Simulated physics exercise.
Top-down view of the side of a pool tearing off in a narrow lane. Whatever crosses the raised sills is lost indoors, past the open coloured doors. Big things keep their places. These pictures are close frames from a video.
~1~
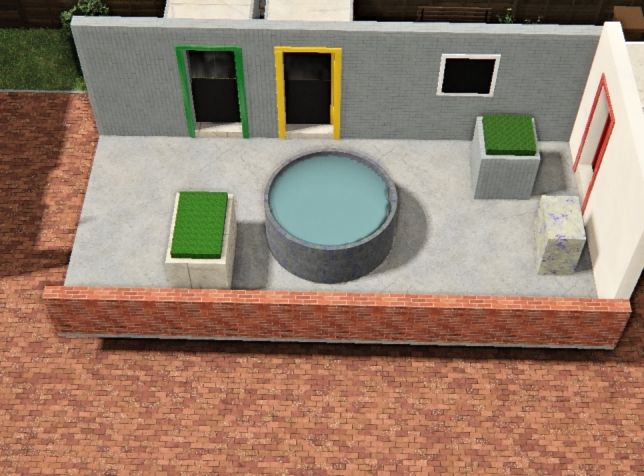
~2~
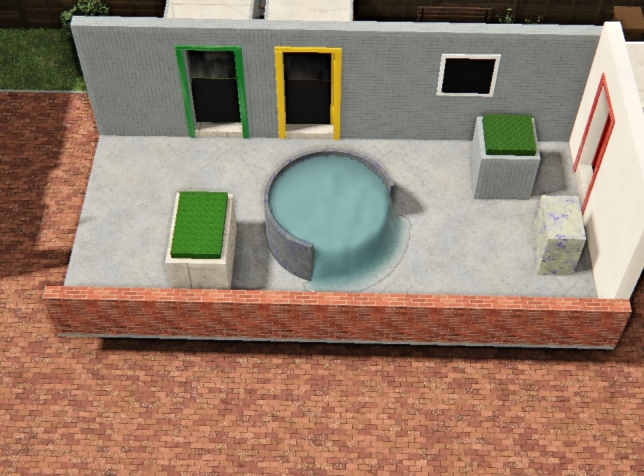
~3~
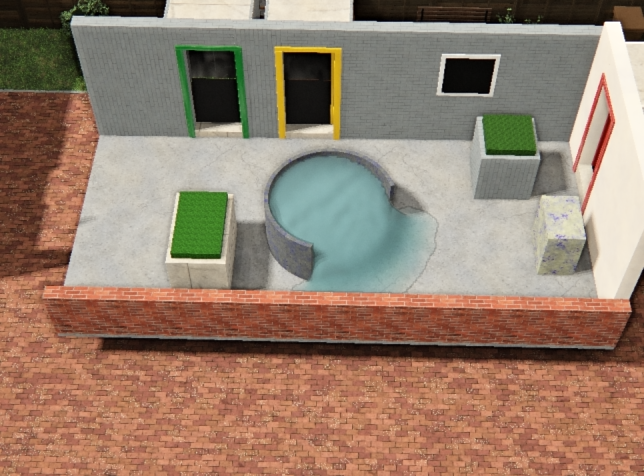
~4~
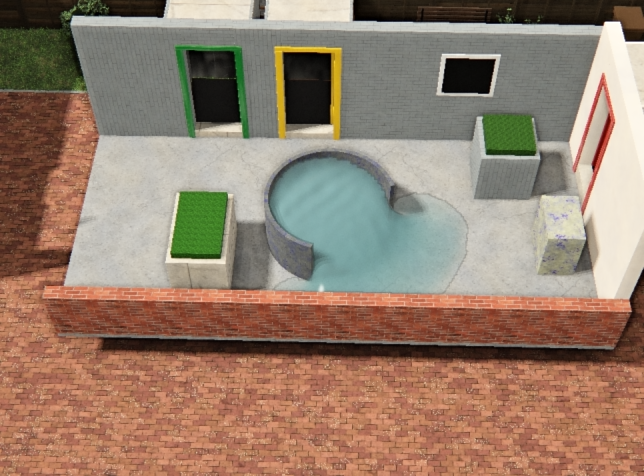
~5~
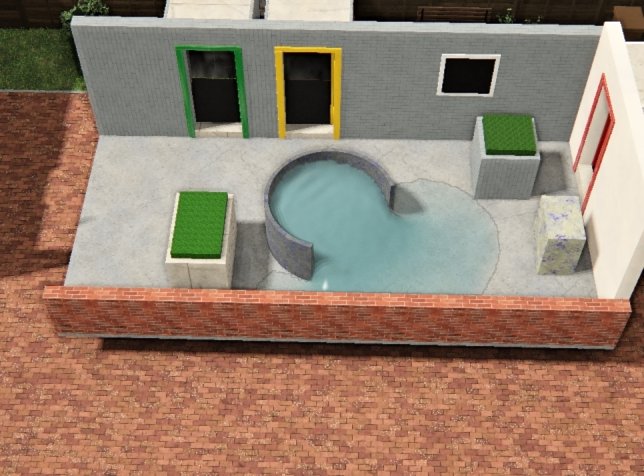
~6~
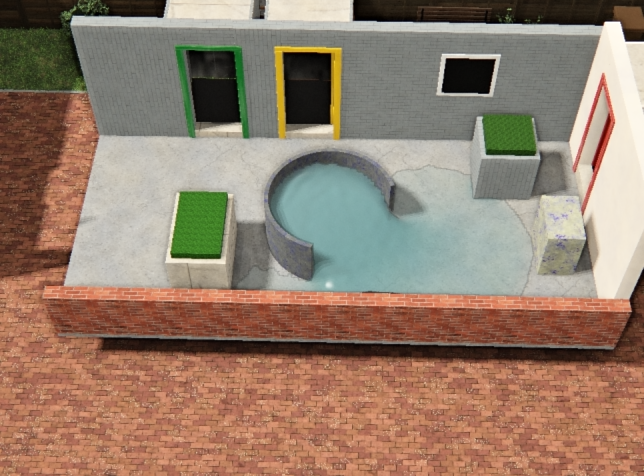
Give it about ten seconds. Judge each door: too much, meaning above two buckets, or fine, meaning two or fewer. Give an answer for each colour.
Green door: Fine, yellow door: Fine, red door: Fine.
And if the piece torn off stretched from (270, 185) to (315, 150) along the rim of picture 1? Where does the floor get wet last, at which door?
Answer: The red one.
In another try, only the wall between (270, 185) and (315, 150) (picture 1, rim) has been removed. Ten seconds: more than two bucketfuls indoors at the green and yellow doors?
In order, the green one overshoots, the yellow one overshoots.
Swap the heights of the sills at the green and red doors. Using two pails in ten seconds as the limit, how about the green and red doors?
In short: The green one falls short, the red one overshoots.
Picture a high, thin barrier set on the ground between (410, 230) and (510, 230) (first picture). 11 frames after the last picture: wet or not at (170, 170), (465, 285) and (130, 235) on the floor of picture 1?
Untouched, submerged, untouched.
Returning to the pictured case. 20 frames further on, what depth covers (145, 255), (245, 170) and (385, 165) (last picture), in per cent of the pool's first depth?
First 0, next 2, last 2 in a hundred.
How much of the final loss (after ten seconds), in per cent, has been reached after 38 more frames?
My guess would be around 20 percent.
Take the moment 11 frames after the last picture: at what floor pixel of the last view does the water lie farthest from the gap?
The flood front should get to about (72, 313).
A moment on, water covers 40 % of the floor; the green door not reached, the yellow door not reached, the red door wet at the sill, nothing in.
Next, water covers 50 % of the floor; the green door not reached, the yellow door not reached, the red door wet at the sill, nothing in.
Then, water covers 70 % of the floor; the green door wet at the sill, nothing in, the yellow door wet at the sill, nothing in, the red door wet at the sill, nothing in.
Later, water covers 85 % of the floor; the green door wet at the sill, nothing in, the yellow door under two buckets in, the red door under two buckets in.
In the end, water covers 95 % of the floor; the green door wet at the sill, nothing in, the yellow door under two buckets in, the red door under two buckets in.
